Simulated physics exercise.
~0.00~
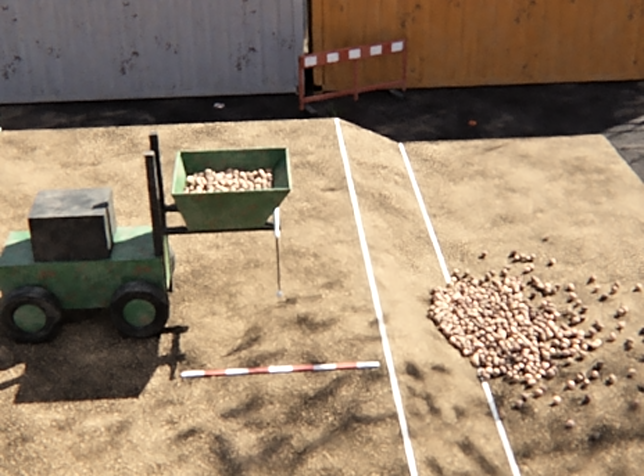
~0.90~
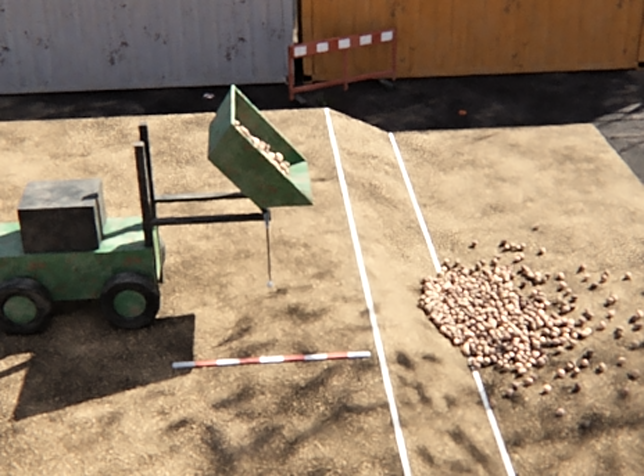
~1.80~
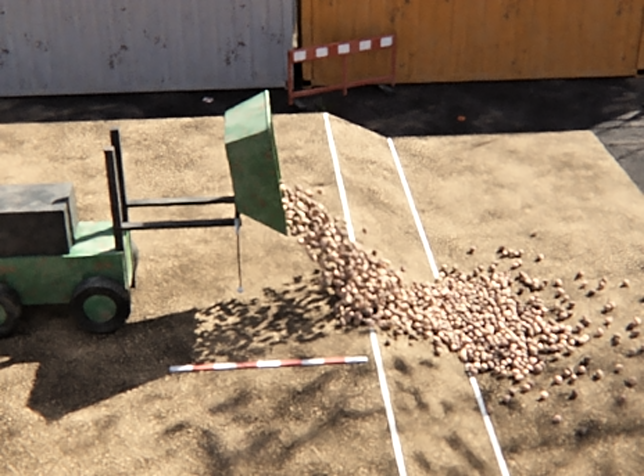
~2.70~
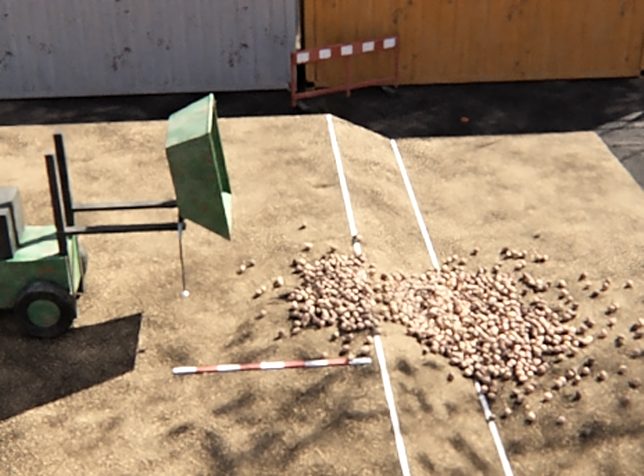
The clip opens on a green forklift at the left, its raised skip full of smooth, pale stones, while an earlier load lies scattered beyond two white lines on the right. The skip tips steeply toward the bank, its stones still mostly inside. As it tilts further, the machine backs away to the left and the stones pour out in a stream across the lines toward the older pile. The forklift keeps drawing back with the skip still tipped. It ends with the skip emptied and a new heap at the top of the bank, spilling down to join the slightly larger pile below.
